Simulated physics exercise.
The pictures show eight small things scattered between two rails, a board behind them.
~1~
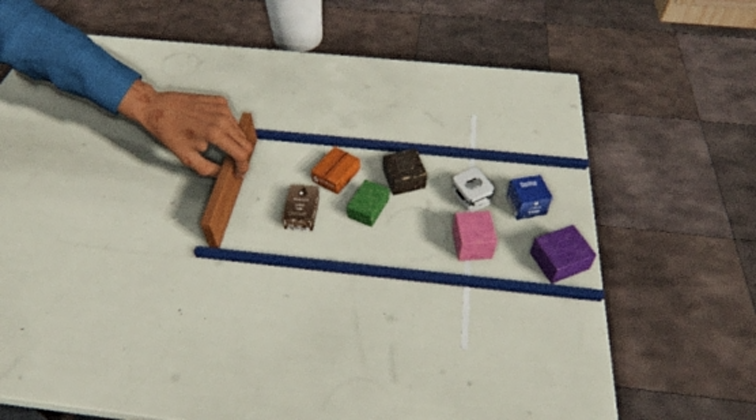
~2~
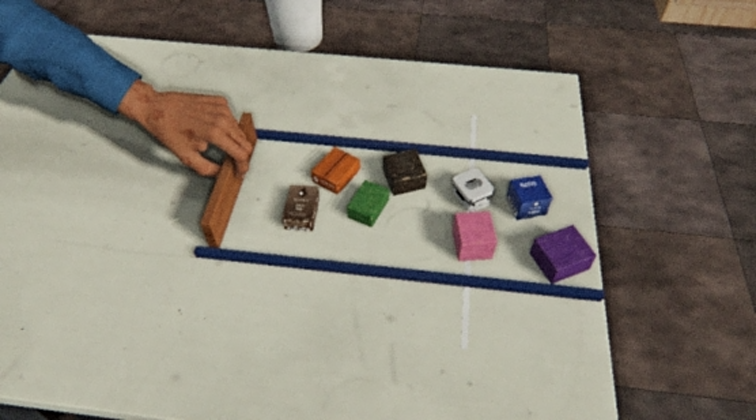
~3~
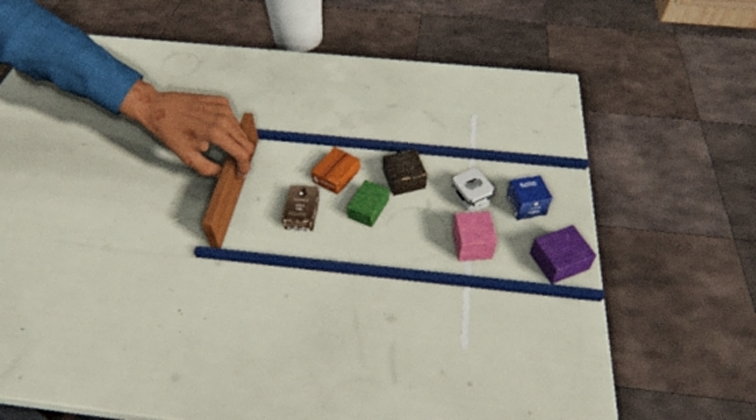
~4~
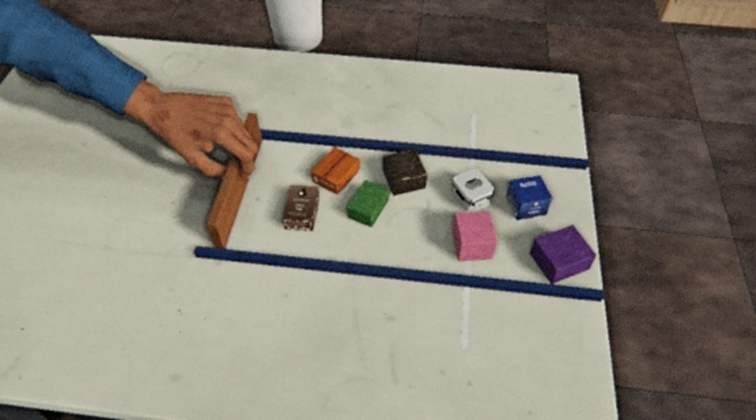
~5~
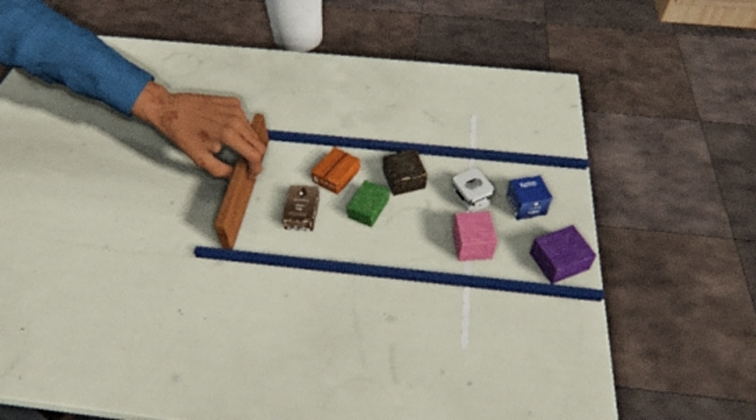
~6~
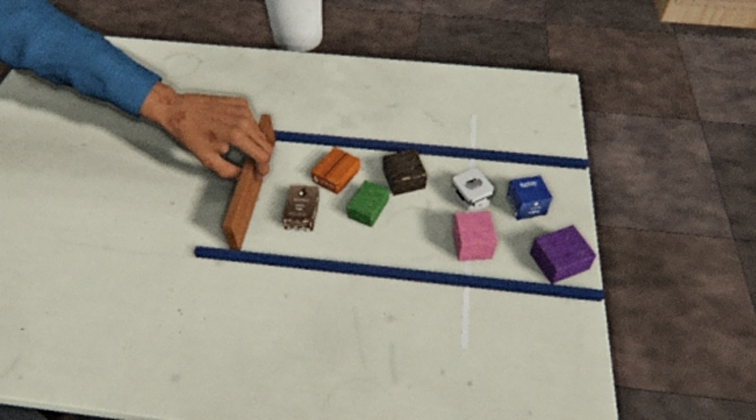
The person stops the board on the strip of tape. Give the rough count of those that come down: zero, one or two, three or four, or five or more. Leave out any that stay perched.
As it turns out, the number that fall off is zero.
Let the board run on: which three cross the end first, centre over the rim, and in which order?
In order: The blue box, then the white case, then the purple block.
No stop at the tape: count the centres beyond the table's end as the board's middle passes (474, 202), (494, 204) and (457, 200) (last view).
In that order 0, 1 and 0.
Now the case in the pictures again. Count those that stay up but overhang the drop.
The number is 1.
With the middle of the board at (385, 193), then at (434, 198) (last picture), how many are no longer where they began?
The counts are 5 and 7.
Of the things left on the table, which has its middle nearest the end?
The blue box.
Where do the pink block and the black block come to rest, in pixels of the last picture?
The pink block stops around (514, 253); the black block around (522, 185).
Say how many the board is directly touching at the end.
That makes 2.
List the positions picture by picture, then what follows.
The first frame shows purple block (562, 254); blue box (529, 197); pink block (474, 236); board (232, 178); tape (470, 215).
The second frame shows blue box (529, 198); green block (368, 203).
The third frame shows pink block (474, 236); black block (405, 172).
The fourth frame shows purple block (562, 254); orange box (336, 170).
The fifth frame shows blue box (529, 198); brown box (302, 208).
The sixth frame shows purple block (562, 254); blue box (529, 198); pink block (474, 236); board (252, 180); tape (470, 215).
Soon after, none off yet; purple block at rest near (562, 254); blue box at rest near (529, 198); pink block at rest near (474, 236).
At rest, the number that fall off is zero.
